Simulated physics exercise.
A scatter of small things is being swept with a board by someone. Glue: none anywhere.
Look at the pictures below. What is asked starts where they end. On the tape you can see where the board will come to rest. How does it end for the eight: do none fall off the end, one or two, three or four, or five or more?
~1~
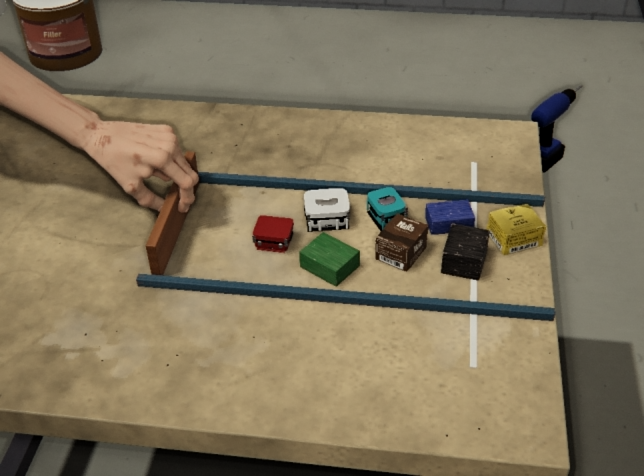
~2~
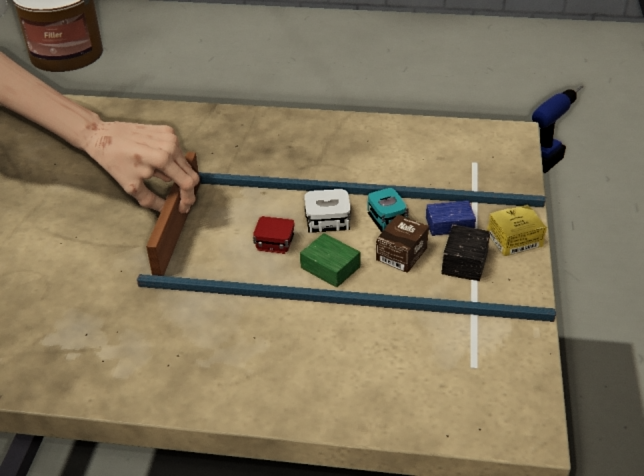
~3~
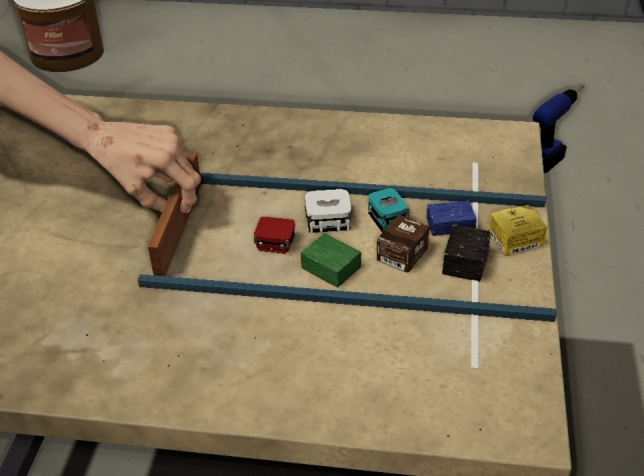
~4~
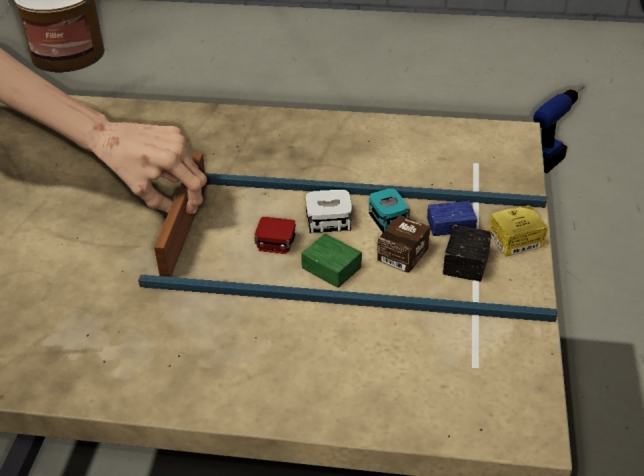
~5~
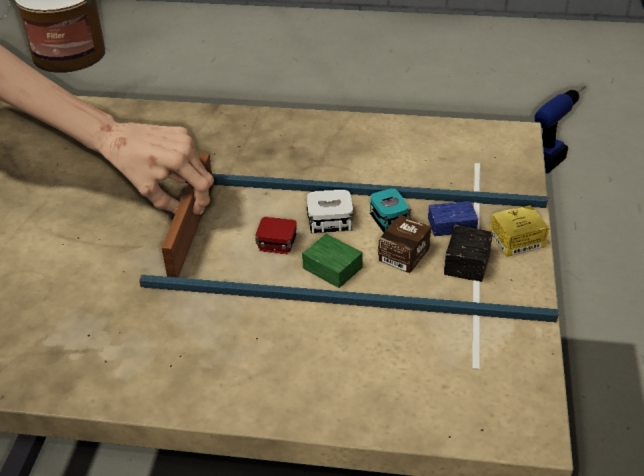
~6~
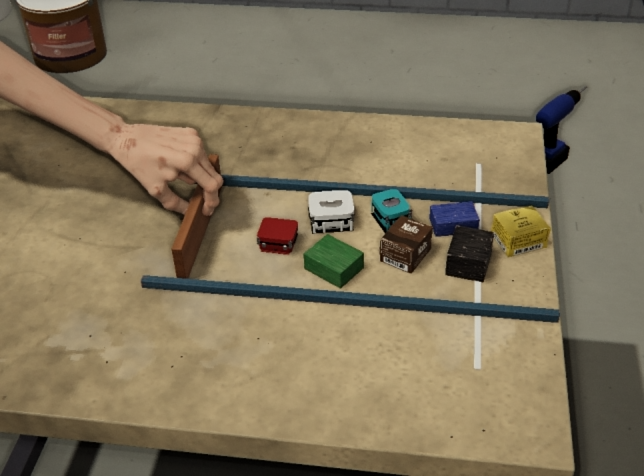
It ends with three or four off the end.
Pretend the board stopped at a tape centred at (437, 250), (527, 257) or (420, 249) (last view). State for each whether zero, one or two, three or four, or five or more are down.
Taking the tapes one at a time, the count is 1 or 2, then five or over, then one or two.
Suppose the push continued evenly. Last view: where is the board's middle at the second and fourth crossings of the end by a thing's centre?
At (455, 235) for the second, at (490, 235) for the fourth.
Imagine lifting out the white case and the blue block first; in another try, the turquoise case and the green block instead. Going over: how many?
1, then 2.
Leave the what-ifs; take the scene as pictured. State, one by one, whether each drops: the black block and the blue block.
Obs.: Black block down; blue block down.
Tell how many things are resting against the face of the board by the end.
The count comes out at 3.
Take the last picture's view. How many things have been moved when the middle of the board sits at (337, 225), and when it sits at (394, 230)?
At the first spot the count is 4, and at the second it is 8.
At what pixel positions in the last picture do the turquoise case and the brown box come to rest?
First: About (537, 219); second: About (538, 256).
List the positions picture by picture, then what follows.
The first picture shows yellow box (516, 229); black block (465, 252); blue block (450, 217); board (175, 212); tape (474, 251).
The second picture shows black block (466, 253); turquoise case (387, 210).
The third picture shows blue block (451, 218); green block (331, 260).
The fourth picture shows yellow box (518, 230); board (183, 213).
The fifth picture shows black block (468, 253); white case (330, 212).
The sixth picture shows yellow box (520, 231); black block (470, 253); blue block (454, 219); board (199, 215); tape (478, 253).
Soon after, none off yet; yellow box at rest near (520, 231); black block at rest near (470, 253); blue block at rest near (454, 219).
Then, none off yet; yellow box moved a little near (533, 233); black block moving near (479, 255); blue block moved about its own width near (481, 222).
By the end, the number that fall off is three or four; fallen, blue block, black block and yellow box.
